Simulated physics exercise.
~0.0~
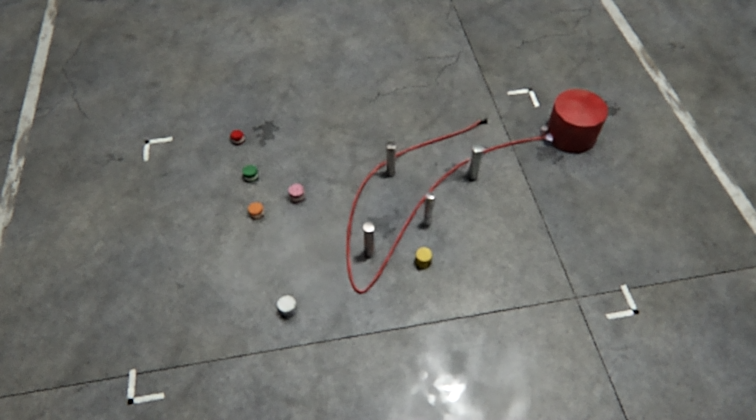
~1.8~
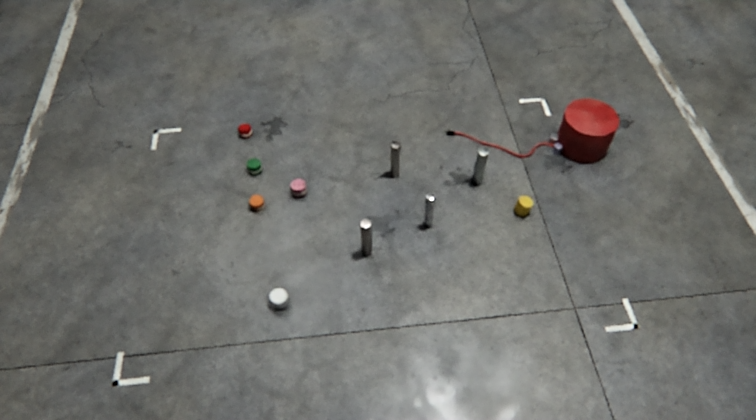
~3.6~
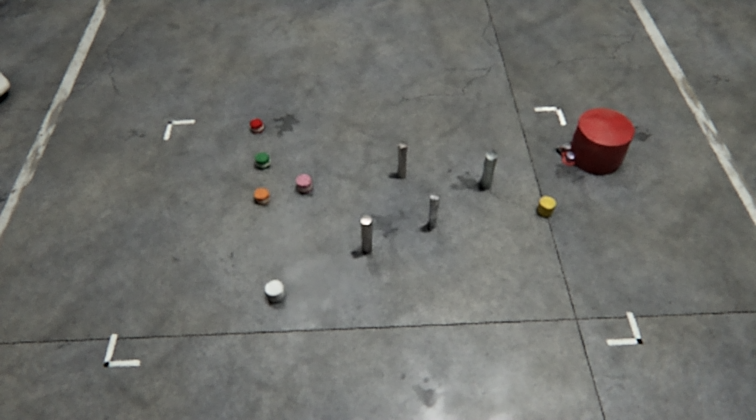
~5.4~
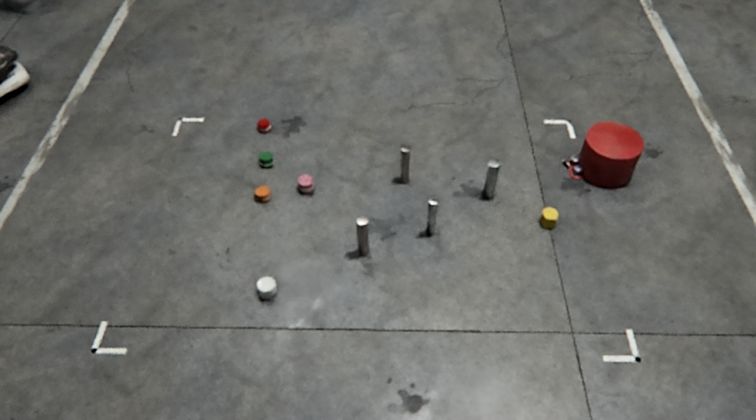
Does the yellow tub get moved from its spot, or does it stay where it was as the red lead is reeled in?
The yellow tub gets moved from its spot. It ends up farther to the right, near the red reel.
